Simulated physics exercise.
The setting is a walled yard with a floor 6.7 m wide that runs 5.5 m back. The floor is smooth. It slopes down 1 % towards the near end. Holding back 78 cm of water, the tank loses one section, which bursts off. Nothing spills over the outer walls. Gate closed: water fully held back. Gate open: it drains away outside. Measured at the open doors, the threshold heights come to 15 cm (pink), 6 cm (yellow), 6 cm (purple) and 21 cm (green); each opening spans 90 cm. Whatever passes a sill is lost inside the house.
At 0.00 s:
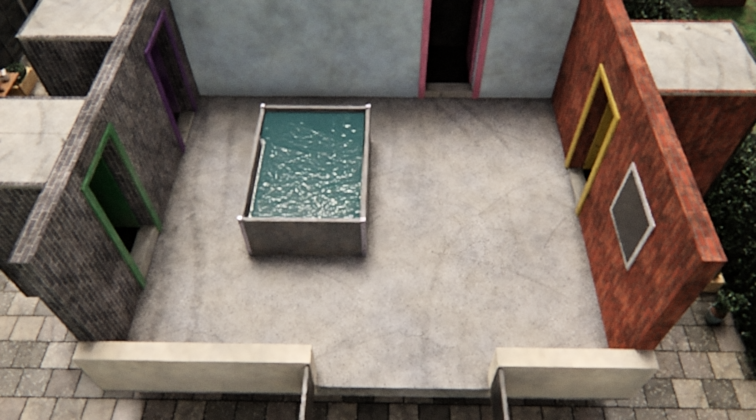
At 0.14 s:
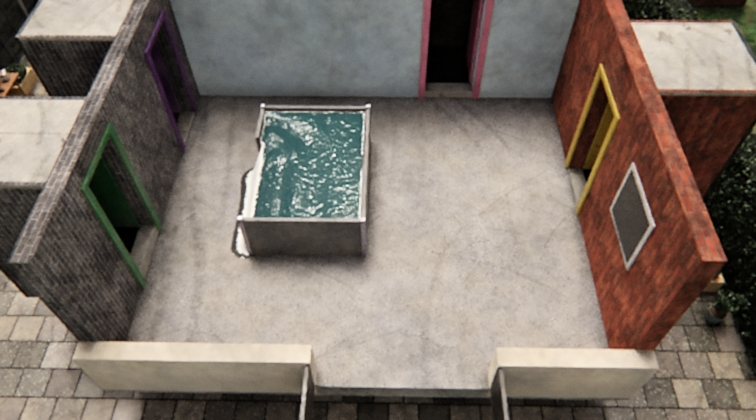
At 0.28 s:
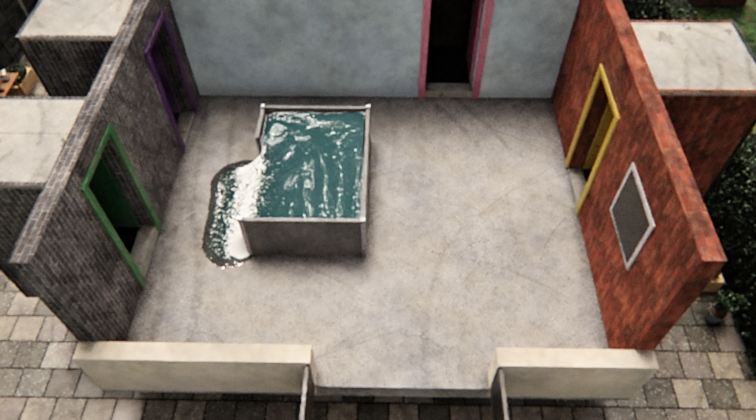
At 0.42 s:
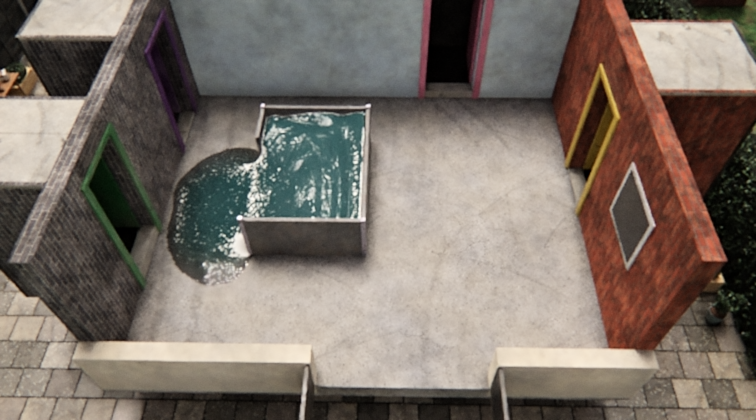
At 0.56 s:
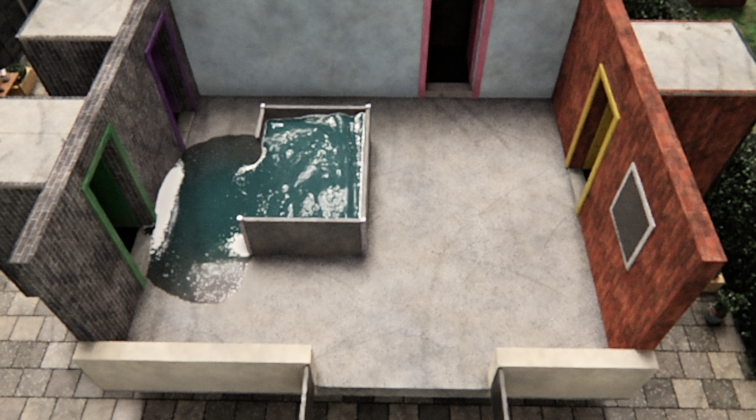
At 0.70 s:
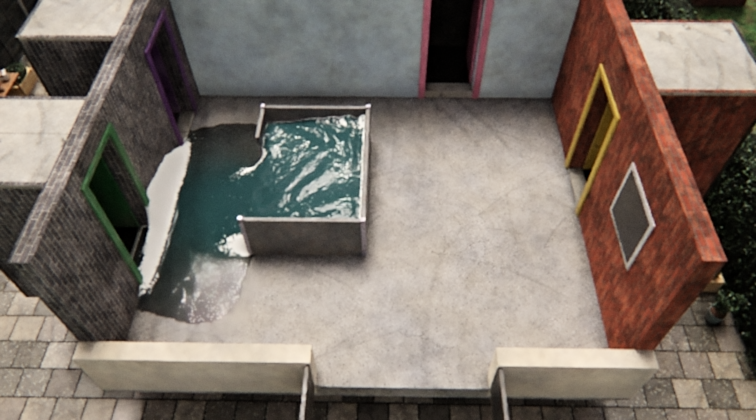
The clip opens on a walled yard with a raised tank of still, blue-green water standing left of centre on bare grey floor. The tank's left side gives way and water pours through the gap, spreading in a widening, foam-edged pool across the floor to the left wall beside the green-framed doorway.
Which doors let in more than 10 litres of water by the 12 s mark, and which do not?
By then, the pink door does not, the yellow door lets in more than that, the purple door lets in more than that, the green door lets in more than that.
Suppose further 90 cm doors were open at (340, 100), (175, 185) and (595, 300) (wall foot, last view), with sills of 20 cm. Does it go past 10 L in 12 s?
Result in order - not enough, more than that, not enough.
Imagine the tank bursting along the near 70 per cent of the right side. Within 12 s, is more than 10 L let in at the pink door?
Note: Pink door, short of the limit.
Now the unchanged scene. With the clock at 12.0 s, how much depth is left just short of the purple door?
Close to 4.0 cm of depth.
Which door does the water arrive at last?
Result: Yellow door.
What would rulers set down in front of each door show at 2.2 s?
Depth readings (cm): Pink = 0; yellow = 0; purple = 12; green = 36.
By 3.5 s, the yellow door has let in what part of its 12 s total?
Share by then: ~ 0 %.
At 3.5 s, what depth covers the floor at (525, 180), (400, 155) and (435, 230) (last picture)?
First 0 cm, then 2 cm, then 1 cm.
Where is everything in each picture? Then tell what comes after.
The first picture shows still water, 78 cm deep, in the tank at (310, 162).
In the second picture, the front is at a hidden place, 0.9 m from the gap at (257, 198); 0.4 m2 of floor is under water; 78 cm left at the back of the tank.
In the third picture, water pours out at (258, 200) and has run 1.1 m, to (227, 170); typically 14 cm deep outside, 78 cm at the tank's back.
In the fourth picture, water pours out at (258, 202) and has run 1.5 m, to (196, 170); typically 11 cm deep outside, 70 cm at the tank's back.
In the fifth picture, the front is at (183, 157), 1.9 m from the gap at (258, 202); 4.3 m2 of floor is under water; 66 cm left at the back of the tank.
In the sixth picture, water pours out at (258, 202) and has run 2.3 m, to (139, 303); typically 9 cm deep outside, 65 cm at the tank's back.
After 1.4 s water covers 20 % of the floor and is deepest (54 cm) near (176, 217); pink door not reached, yellow door not reached, purple door 15 cm at the sill, 9 L in, green door 44 cm at the sill, 55 L in.
After 2.2 s water covers 30 % of the floor and is deepest (52 cm) near (121, 366); pink door not reached, yellow door not reached, purple door 12 cm at the sill, 27 L in, green door 36 cm at the sill, 147 L in.
After 3.5 s water covers 70 % of the floor and is deepest (30 cm) near (121, 366); pink door 3 cm at the sill, 0 L in, yellow door not reached, purple door 13 cm at the sill, 47 L in, green door 21 cm at the sill, 183 L in.
After 7.0 s water covers 95 % of the floor and is deepest (14 cm) near (613, 373); pink door 6 cm at the sill, 0 L in, yellow door 13 cm at the sill, 48 L in, purple door 9 cm at the sill, 98 L in, green door 12 cm at the sill, 184 L in.
After 12.0 s water covers 100 % of the floor and is deepest (10 cm) near (613, 373); pink door 6 cm at the sill, 0 L in, yellow door 7 cm at the sill, 101 L in, purple door 4 cm at the sill, 105 L in, green door 6 cm at the sill, 185 L in.
